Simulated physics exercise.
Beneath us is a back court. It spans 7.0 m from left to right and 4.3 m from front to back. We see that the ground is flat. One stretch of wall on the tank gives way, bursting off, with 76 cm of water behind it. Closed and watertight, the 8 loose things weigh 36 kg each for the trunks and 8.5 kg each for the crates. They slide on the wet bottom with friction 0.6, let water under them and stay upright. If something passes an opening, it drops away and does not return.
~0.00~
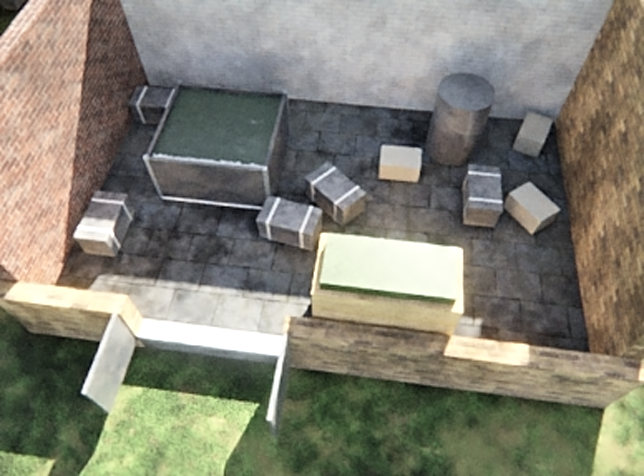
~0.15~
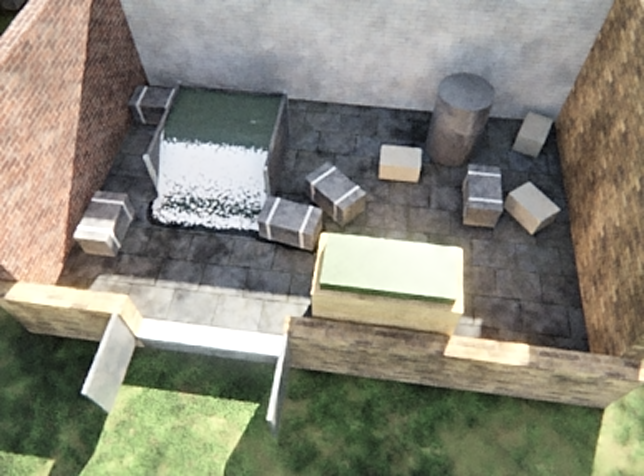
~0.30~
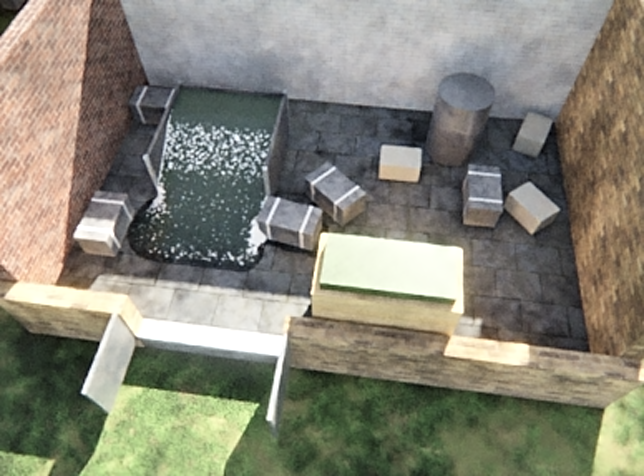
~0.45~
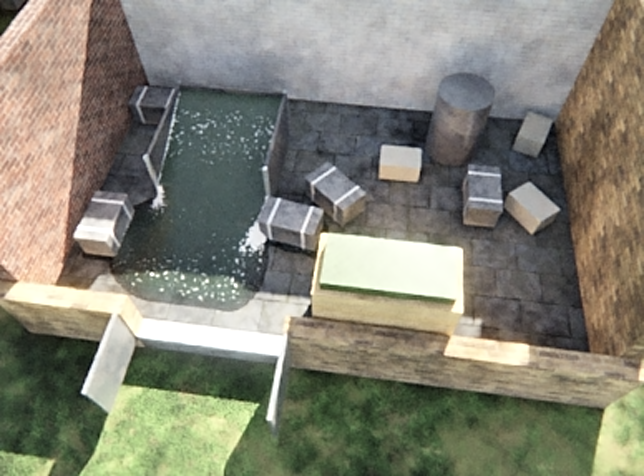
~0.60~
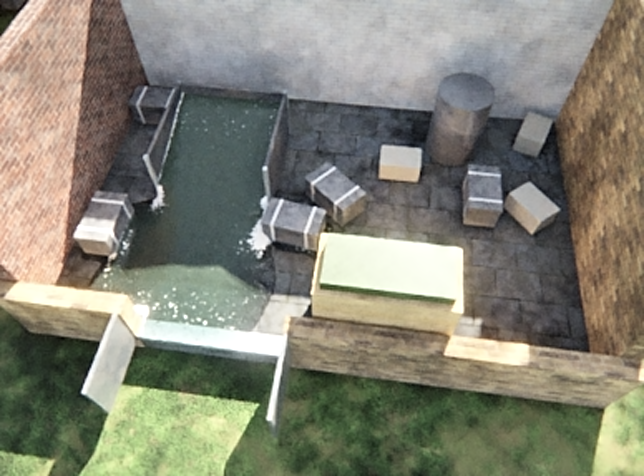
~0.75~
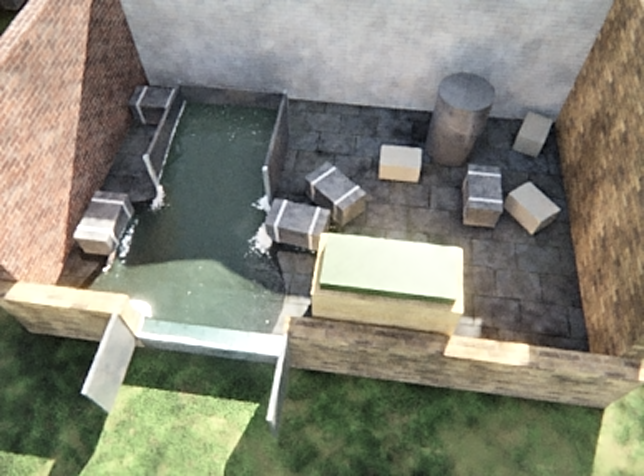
In a walled back court scattered with trunks and boxes, the front wall of a square tank at left bursts away and white, foaming water pours out. The dark green water spreads across the paving toward the low front wall, swirling around nearby trunks and nudging one slightly to the right.
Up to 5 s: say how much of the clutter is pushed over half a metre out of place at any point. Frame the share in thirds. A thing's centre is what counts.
Seems to me it will not amount to a third.
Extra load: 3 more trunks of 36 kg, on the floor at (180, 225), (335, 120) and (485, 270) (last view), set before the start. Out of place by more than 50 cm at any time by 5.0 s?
In order: Beyond it, within it, within it.
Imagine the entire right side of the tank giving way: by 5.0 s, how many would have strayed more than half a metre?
Then the count would be 5.
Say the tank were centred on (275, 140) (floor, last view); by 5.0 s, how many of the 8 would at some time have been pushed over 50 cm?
Count: 2.
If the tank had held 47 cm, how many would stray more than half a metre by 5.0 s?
It would come to 0 of them.
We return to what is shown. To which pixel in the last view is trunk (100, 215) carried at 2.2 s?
Look about (112, 180).
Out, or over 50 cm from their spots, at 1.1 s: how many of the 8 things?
0 of them.
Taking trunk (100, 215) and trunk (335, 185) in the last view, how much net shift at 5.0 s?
Going in order, that's 200 cm for one and 0 cm for the other.
After 1.1 s 0 of 8 are over 50 cm from their spots; 0 afloat.
After 2.2 s 1 of 8 are over 50 cm from their spots; 0 afloat.
After 3.5 s 1 of 8 are over 50 cm from their spots; 1 afloat.
After 5.0 s 1 of 8 are over 50 cm from their spots, and 1 have been at some point; 1 afloat.
